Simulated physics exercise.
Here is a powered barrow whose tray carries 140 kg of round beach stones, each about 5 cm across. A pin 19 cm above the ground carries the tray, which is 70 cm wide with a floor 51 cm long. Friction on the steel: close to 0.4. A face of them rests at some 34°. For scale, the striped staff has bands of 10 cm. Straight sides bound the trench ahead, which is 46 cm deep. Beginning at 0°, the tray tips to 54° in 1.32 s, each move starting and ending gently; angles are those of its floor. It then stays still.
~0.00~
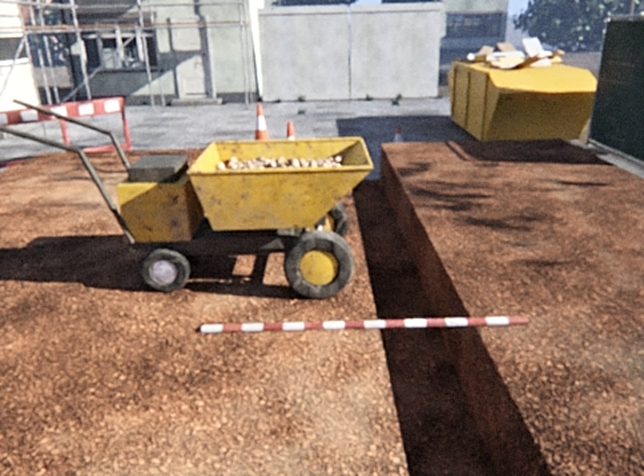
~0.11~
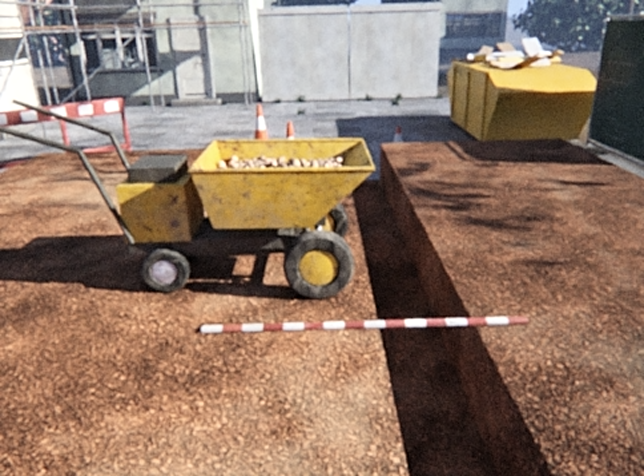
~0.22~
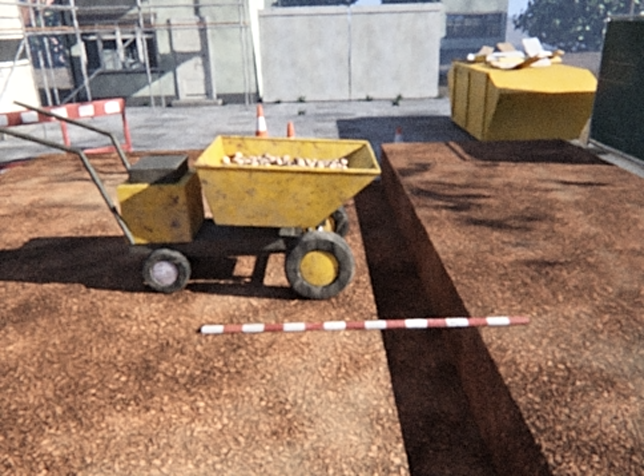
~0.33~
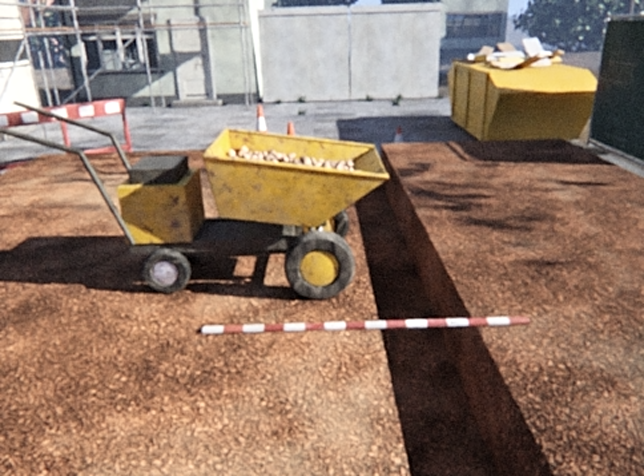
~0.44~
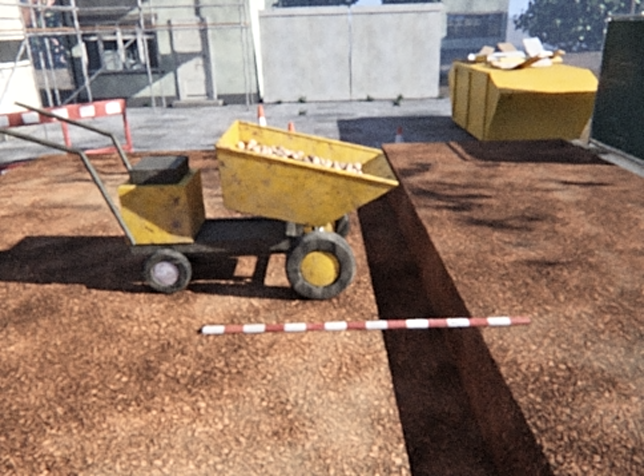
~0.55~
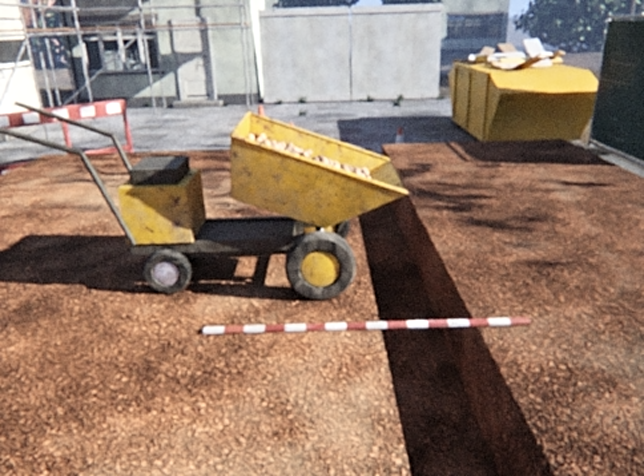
The footage shows a yellow powered barrow loaded with pale stones standing beside a straight-sided trench, behind a red and white striped staff, as its tray gradually tilts down to the right while the wheels stay in place.
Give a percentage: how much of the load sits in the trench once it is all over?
50 %.
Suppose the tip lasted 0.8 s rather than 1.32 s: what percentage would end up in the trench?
I'd put it at some 40 in a hundred.
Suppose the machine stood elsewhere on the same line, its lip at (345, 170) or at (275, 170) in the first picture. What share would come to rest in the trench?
Roughly 75 per cent, then 70 per cent.
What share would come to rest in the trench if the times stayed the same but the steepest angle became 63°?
It would be close to 50 percent.
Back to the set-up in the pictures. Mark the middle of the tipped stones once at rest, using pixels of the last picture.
Their middle ends up near (439, 320).
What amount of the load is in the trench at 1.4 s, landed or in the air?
Around 10 per cent of it, at that instant.
After 1.0 s the floor is at 46°; 100 % in the tray; the foremost stones are at (411, 219).
After 1.4 s the floor is at 54°; 87 % in the tray, 8 % in the trench, 5 % past the trench; the foremost stones are at (472, 261).
After 1.8 s the floor is at 54°; 55 % in the tray, 14 % in the trench, 30 % past the trench; the foremost stones are at (540, 271).
After 3.7 s the floor is at 54°; 15 % in the tray, 50 % in the trench, 35 % past the trench; the foremost stones are at (595, 268).
